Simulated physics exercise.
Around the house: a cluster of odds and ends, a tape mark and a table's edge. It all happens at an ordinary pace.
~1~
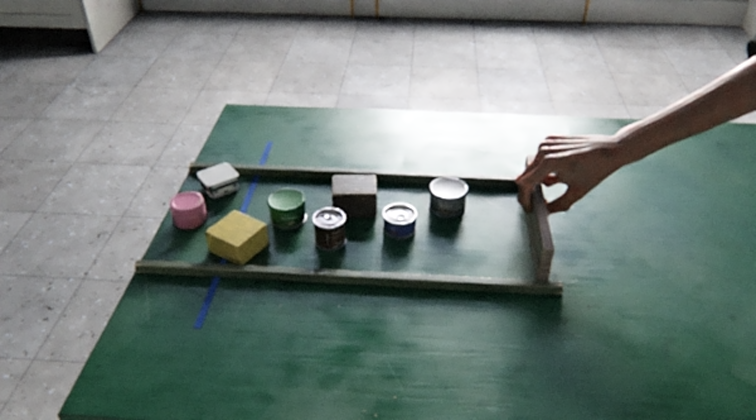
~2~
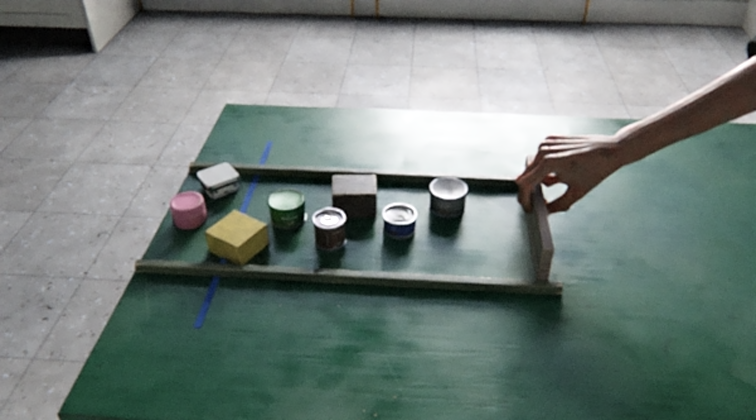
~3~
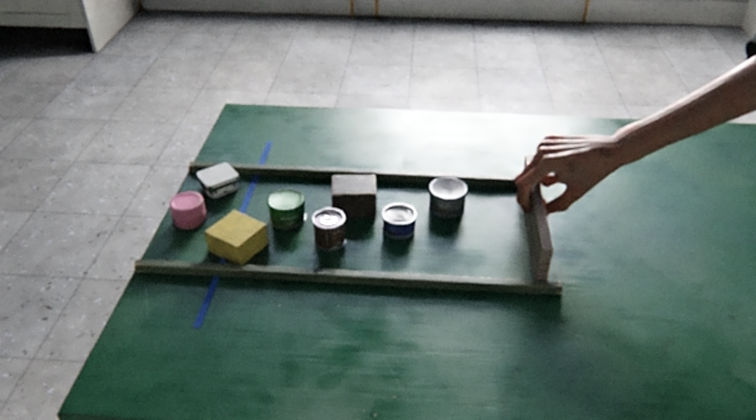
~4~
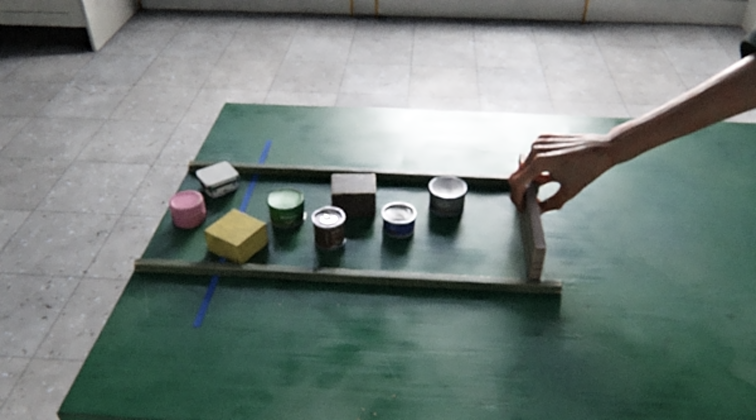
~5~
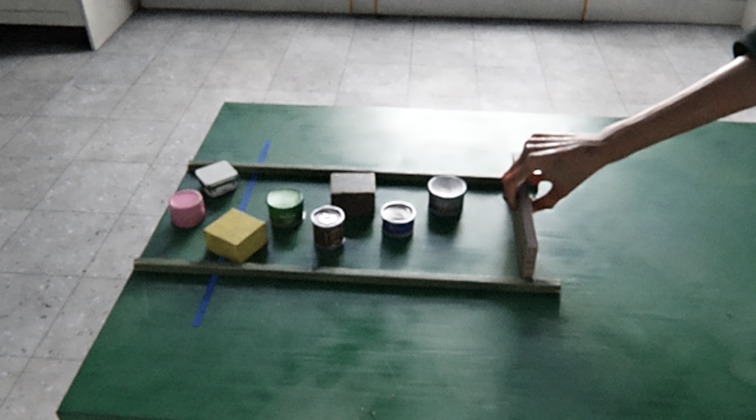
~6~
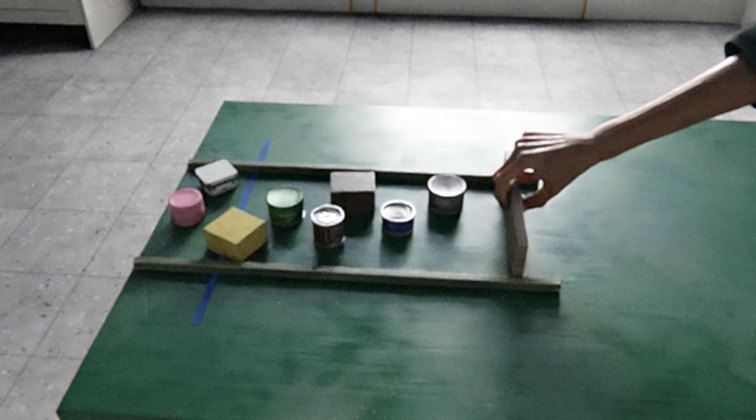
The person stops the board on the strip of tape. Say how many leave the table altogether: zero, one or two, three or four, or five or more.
As it turns out, the number that fall off is one or two.
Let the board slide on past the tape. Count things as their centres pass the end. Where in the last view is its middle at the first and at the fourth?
First at (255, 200), next at (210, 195).
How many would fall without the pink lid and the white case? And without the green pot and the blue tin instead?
The counts: 0 and 0.
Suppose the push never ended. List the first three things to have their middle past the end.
Earliest first: The pink lid, then the white case, then the green pot.
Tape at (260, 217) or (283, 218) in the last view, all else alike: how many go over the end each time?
In that order 0 and 0.
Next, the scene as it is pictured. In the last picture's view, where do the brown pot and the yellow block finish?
The brown pot stops around (216, 219); the yellow block around (182, 236).
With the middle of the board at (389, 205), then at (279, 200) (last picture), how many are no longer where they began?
By then 3, and 7.
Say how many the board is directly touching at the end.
It touches 3.
A little later, none off yet; pink lid at rest near (186, 207); white case at rest near (218, 179); yellow block at rest near (236, 235).
Next, none off yet; pink lid shifted a little near (174, 206); white case at rest near (218, 179); yellow block shifted a little near (214, 242).
When it is over, the number that fall off is one or two; down, pink lid.
